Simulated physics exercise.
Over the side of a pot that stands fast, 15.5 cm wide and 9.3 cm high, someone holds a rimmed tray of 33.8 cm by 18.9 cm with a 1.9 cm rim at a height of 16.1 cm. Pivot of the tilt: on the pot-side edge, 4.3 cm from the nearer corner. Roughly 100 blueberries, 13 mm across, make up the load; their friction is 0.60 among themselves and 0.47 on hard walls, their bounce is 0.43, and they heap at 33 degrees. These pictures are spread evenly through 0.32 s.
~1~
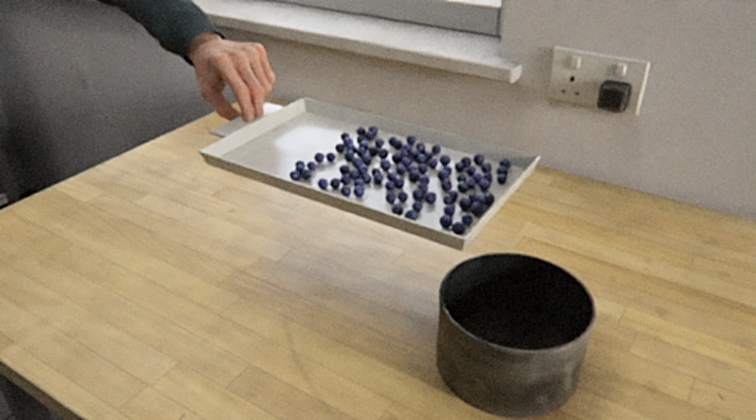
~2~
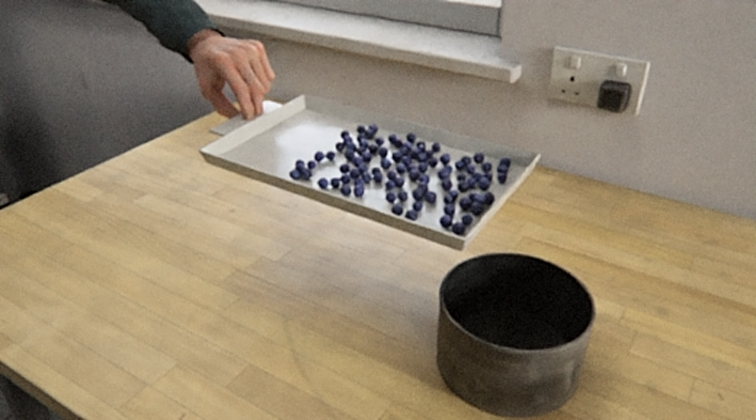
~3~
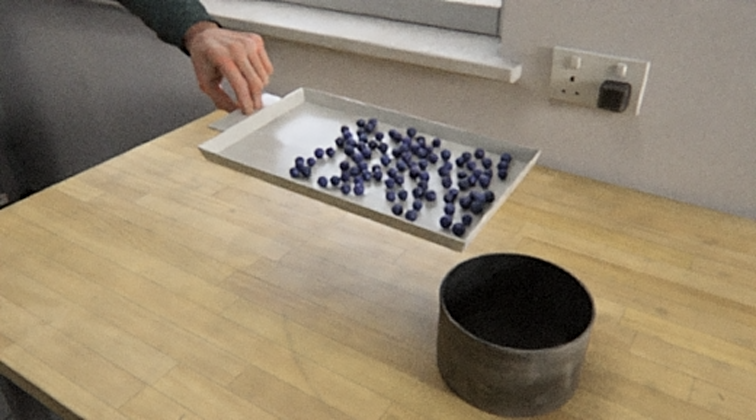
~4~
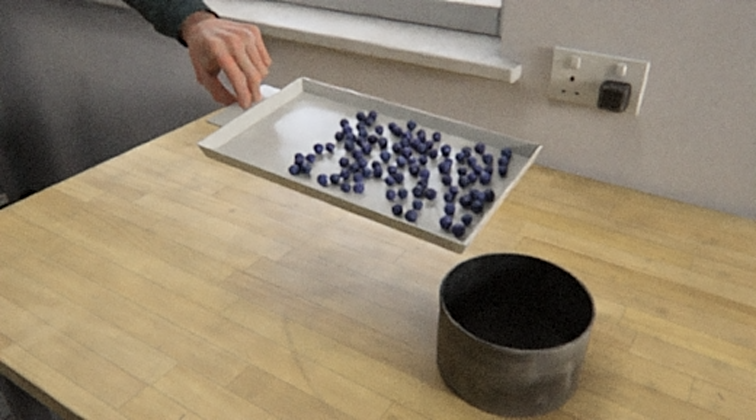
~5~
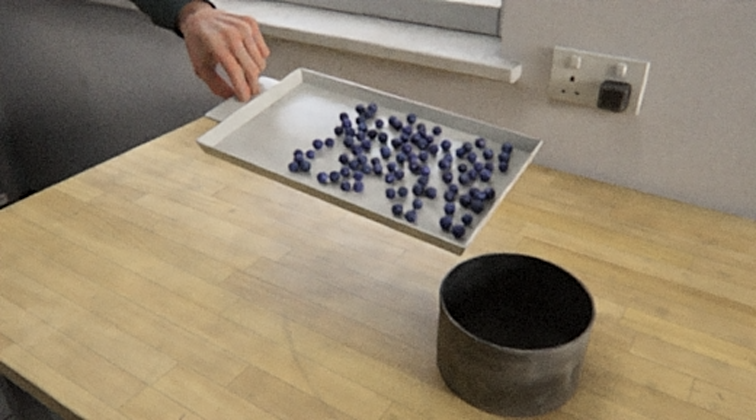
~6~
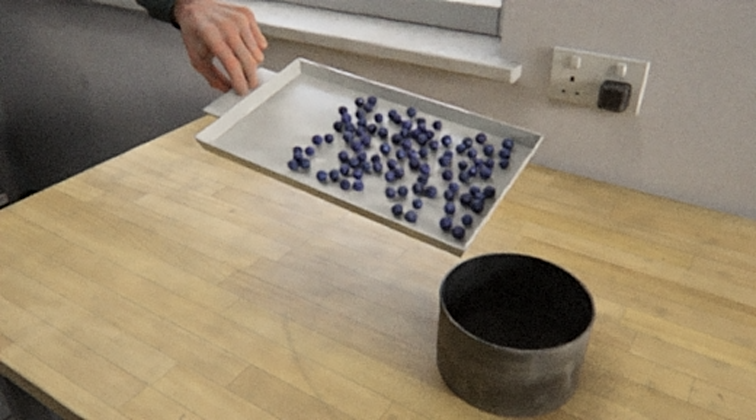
A hand in a dark sleeve at upper left slowly raises the handle end of a pale rimmed tray, tilting it gradually down toward the right while the dark blue berries scattered across it stay nearly in place. A dark metal pot stands still at lower right on a light wooden table. The steady, slightly raised view shows a grey wall, white windowsill and socket behind.
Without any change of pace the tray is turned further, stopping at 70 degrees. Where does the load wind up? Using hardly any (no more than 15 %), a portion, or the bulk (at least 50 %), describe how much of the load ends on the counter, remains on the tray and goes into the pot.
Counter: Hardly any, left on the tray: The bulk, pot: Hardly any.
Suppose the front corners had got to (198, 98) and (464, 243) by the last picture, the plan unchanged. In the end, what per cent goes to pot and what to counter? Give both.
Pot: 0, counter: 0.
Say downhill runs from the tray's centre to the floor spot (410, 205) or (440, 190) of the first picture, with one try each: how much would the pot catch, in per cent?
That would be close to 0 per cent, then close to 0 per cent.
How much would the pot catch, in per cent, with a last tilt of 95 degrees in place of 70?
Estimated share: About 30 %.
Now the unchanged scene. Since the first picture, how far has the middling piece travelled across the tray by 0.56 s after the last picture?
About 6 cm.
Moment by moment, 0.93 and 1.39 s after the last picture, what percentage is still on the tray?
In order, near 100 and near 100.
Then, 0.56 s after the last picture, tilt 40 degrees; the tray holds 100 %, the pot 0 %.
Then, 0.93 s after the last picture, tilt 58 degrees; the tray holds 100 %, the pot 0 %.
Then, 1.39 s after the last picture, tilt 70 degrees; the tray holds 100 %, the pot 0 %.
In the end, counter 0 %, tray 100 %, pot 0 %.
